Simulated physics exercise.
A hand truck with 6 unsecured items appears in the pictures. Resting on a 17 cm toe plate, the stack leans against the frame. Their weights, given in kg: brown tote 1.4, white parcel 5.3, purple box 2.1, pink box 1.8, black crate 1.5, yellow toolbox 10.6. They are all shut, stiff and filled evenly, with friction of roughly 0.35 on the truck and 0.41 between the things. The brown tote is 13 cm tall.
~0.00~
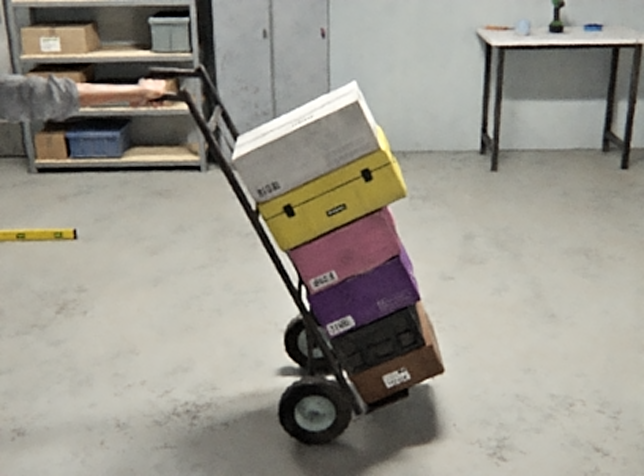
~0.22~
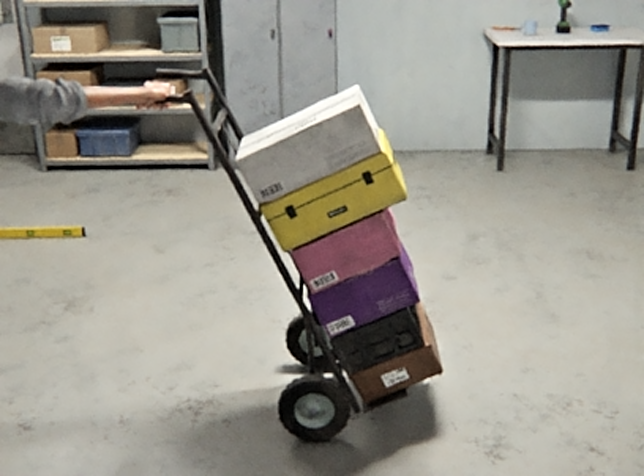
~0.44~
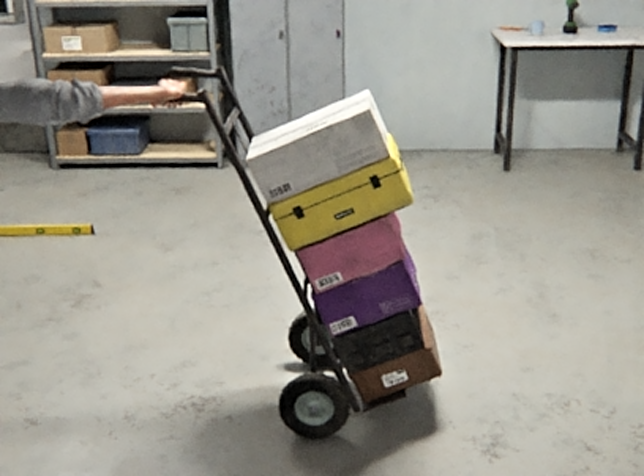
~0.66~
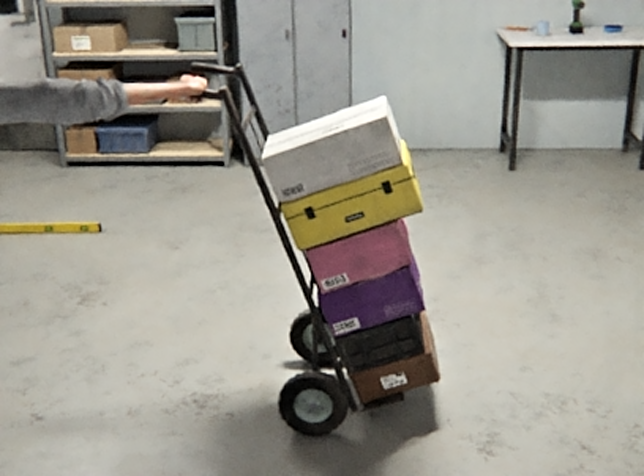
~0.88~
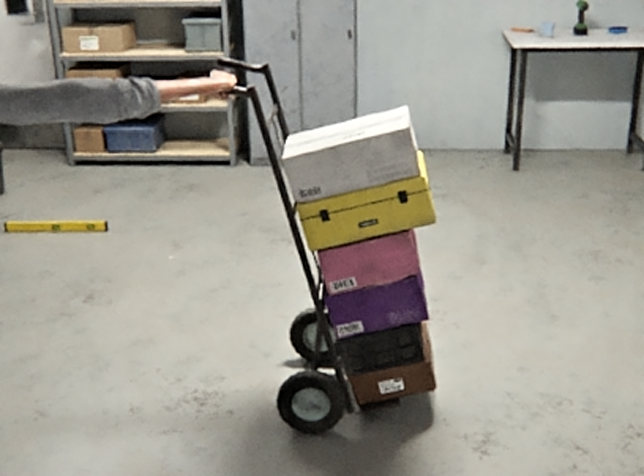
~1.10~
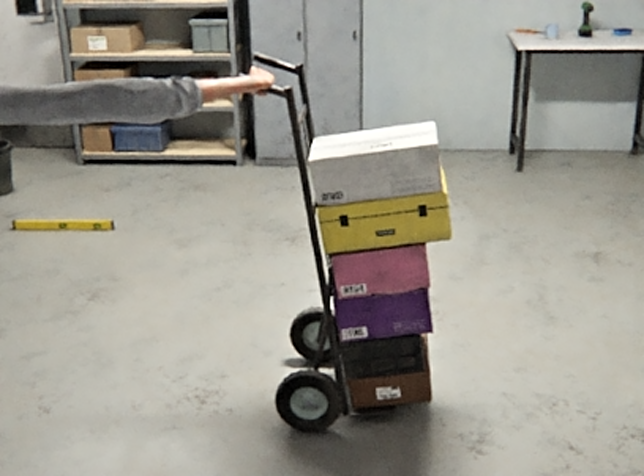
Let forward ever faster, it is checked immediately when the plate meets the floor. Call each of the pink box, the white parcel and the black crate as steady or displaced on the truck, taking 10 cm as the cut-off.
Pink box: Displaced. White parcel: Displaced. Black crate: Displaced.
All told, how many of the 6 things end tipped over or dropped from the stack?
Total count: 5.
After 1.70 s, truck upright; white parcel 18° off its base near (479, 182); pink box 18° off its base near (438, 266); black crate 18° off its base near (397, 339).
After 2.10 s, truck upright; white parcel, pink box and yellow toolbox now dropped from the stack; black crate 63° off its base near (428, 329); purple box 63° off its base.
After 2.40 s, truck upright; purple box now dropped from the stack; black crate upside down near (471, 352); brown tote 5° off its base.
In the end (3.2 s), dropped from the stack, white parcel, purple box, pink box and yellow toolbox; toppled on the truck, black crate; the last one under 10 cm from the start. In the last view, pink box near (601, 357).
